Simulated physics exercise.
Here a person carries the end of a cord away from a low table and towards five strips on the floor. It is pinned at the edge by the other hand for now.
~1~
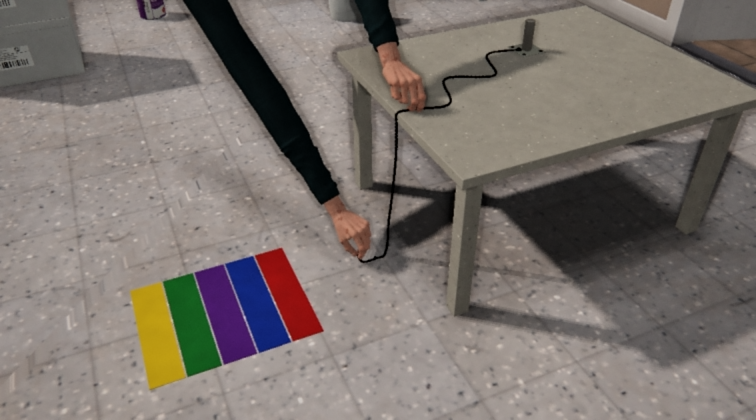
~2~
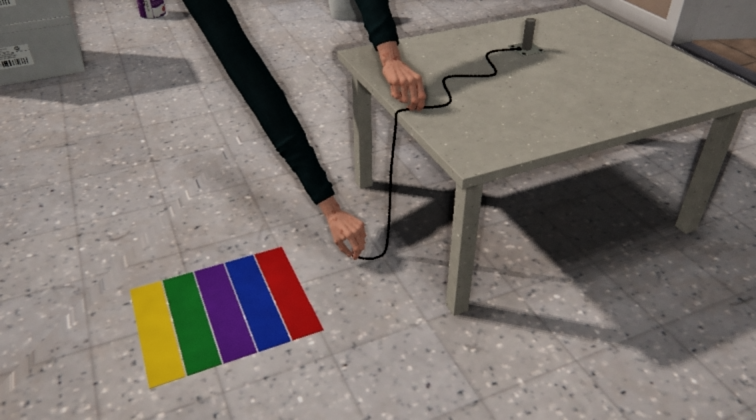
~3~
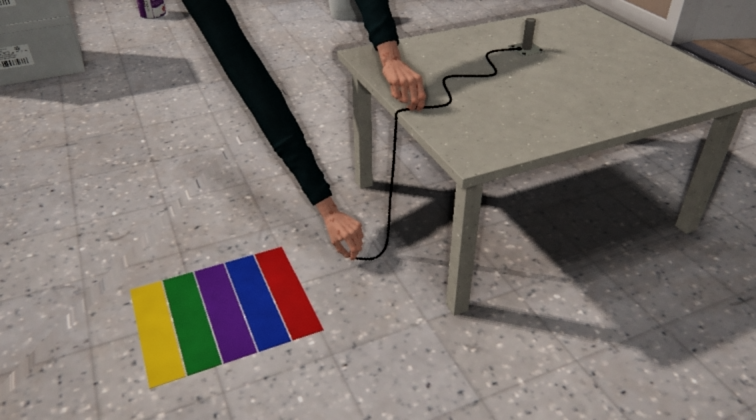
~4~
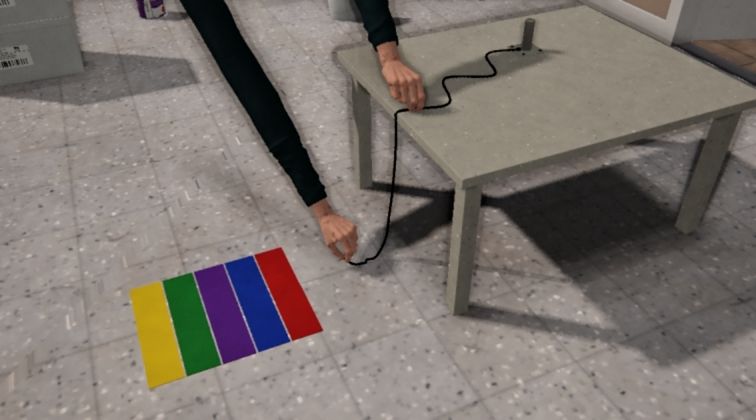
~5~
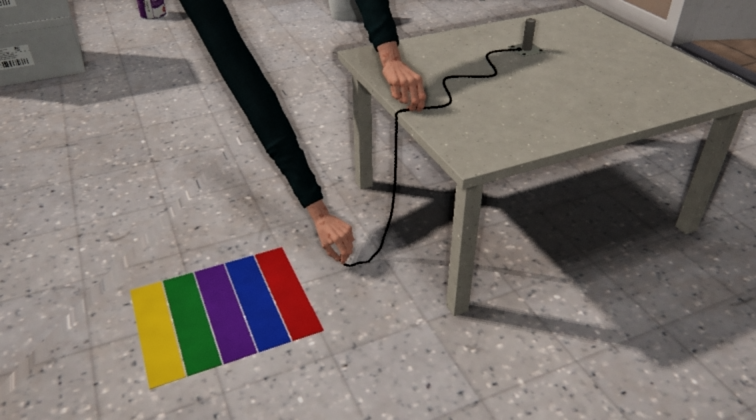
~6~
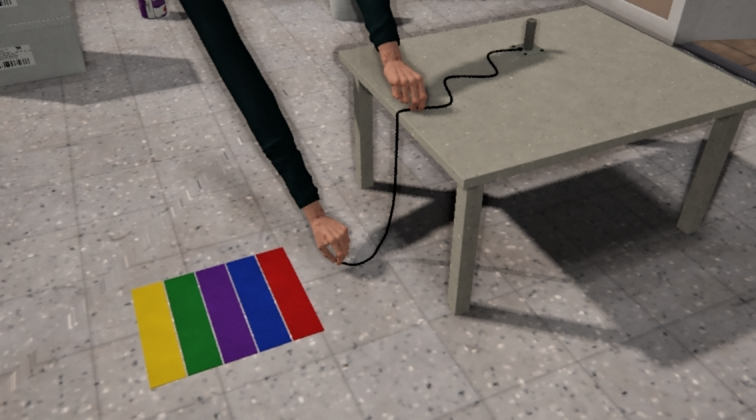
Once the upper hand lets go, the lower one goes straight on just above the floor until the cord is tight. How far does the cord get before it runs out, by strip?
As far as the green strip.
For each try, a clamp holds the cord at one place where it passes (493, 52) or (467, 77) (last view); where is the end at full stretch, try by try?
It ends up at (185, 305) the first time and at (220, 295) the second time.
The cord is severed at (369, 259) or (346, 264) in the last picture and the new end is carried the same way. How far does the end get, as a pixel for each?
In order, about (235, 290) and about (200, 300).
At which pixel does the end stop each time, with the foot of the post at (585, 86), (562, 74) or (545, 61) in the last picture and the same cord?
The three places are (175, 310), (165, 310) and (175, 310), in that order.
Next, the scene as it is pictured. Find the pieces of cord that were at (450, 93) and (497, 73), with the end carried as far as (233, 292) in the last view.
The two spots land somewhere near (403, 101) and (470, 74).
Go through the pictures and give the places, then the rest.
In the first picture, end (358, 255); red (301, 319); blue (268, 330); purple (234, 341); green (200, 352); yellow (163, 364).
In the second picture, end (353, 256); cord through (489, 53) (482, 76) (449, 95) (397, 114) (390, 182) (388, 237).
In the third picture, end (350, 257).
In the fourth picture, end (345, 258); cord through (489, 53) (481, 77) (449, 95) (397, 115) (393, 182) (386, 238).
In the fifth picture, end (340, 260).
In the sixth picture, end (337, 261); cord through (491, 53) (483, 77) (450, 95) (399, 115) (395, 181) (384, 238).
Early on, end near (233, 292); over purple.
Midway, end near (200, 302); over green.
At the end of the slack, end near (181, 308); over green. The end stops over the green strip.
